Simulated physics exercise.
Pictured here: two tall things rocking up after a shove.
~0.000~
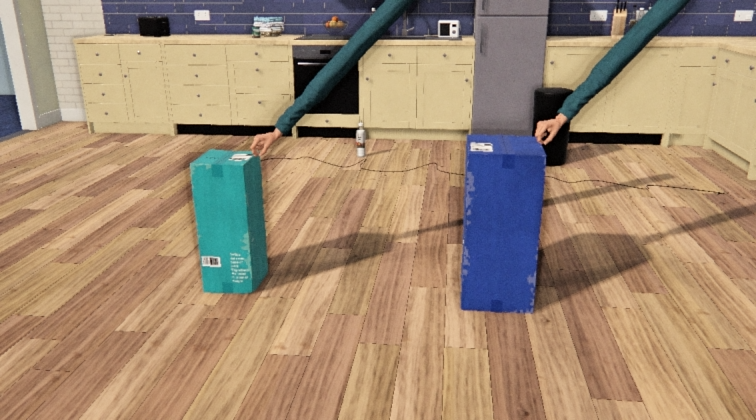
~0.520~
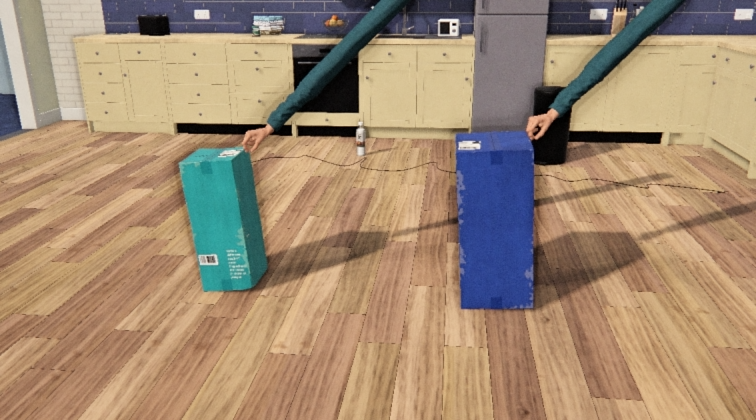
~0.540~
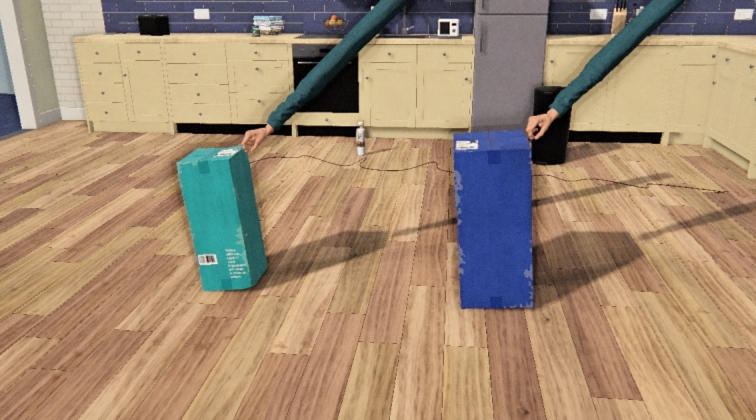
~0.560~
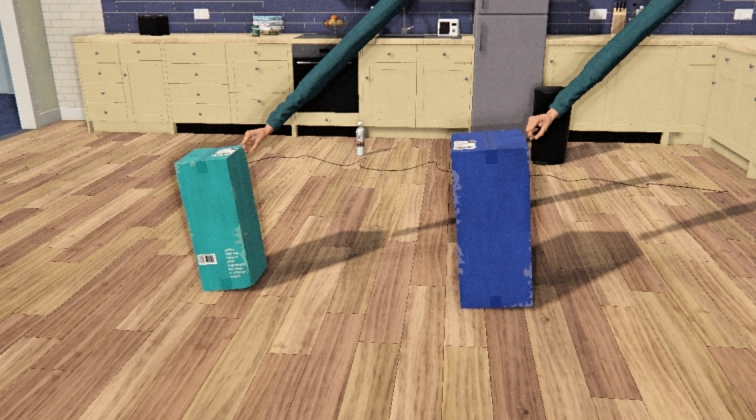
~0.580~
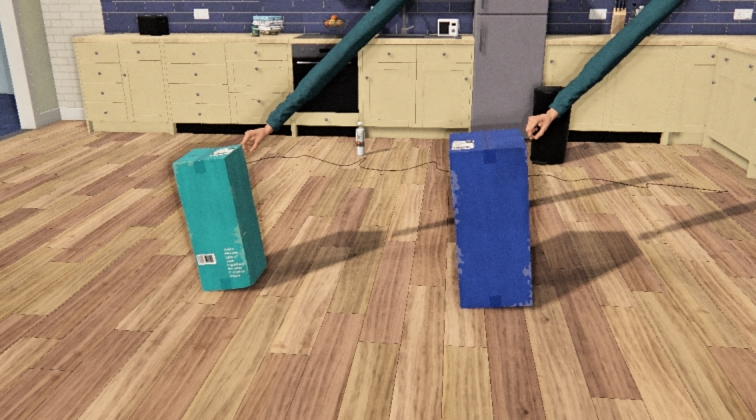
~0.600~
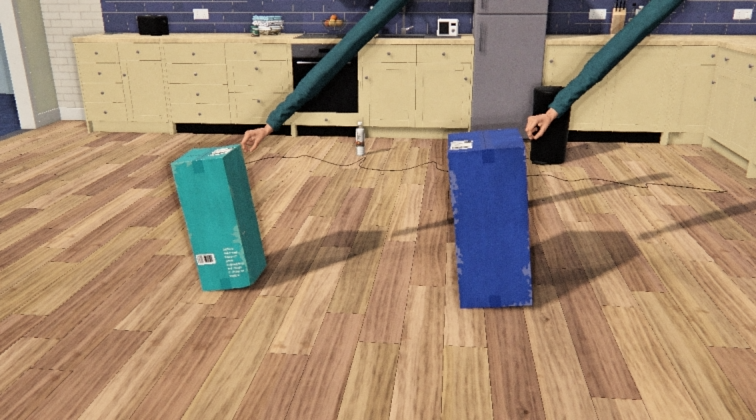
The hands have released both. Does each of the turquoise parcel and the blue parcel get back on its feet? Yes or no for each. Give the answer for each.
Answers: Turquoise parcel - yes; blue parcel - yes.
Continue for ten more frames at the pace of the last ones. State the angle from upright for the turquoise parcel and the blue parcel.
Close to 8° and near 4° off vertical, respectively.
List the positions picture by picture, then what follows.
The first frame shows turquoise parcel (232, 222) upright; blue parcel (499, 223) upright.
The second frame shows turquoise parcel (226, 219) 5° off upright; blue parcel (494, 219) 4° off upright.
The third frame shows turquoise parcel (225, 218) 6° off upright; blue parcel (492, 219) 5° off upright.
The fourth frame shows turquoise parcel (224, 218) 6° off upright; blue parcel (491, 218) 6° off upright.
The fifth frame shows turquoise parcel (223, 218) 7° off upright; blue parcel (490, 218) 6° off upright.
The sixth frame shows turquoise parcel (222, 218) 8° off upright; blue parcel (489, 218) 6° off upright.
After 0.86 s, turquoise parcel 5° off upright near (225, 218); blue parcel upright near (498, 221).
After 1.12 s, turquoise parcel 5° off upright near (237, 219); blue parcel upright near (500, 221).
After 1.44 s, turquoise parcel 2° off upright near (228, 220); blue parcel upright near (499, 221).
At rest (2.3 s), the turquoise parcel settles on its feet, near (231, 221); the blue parcel settles on its feet, near (499, 221).
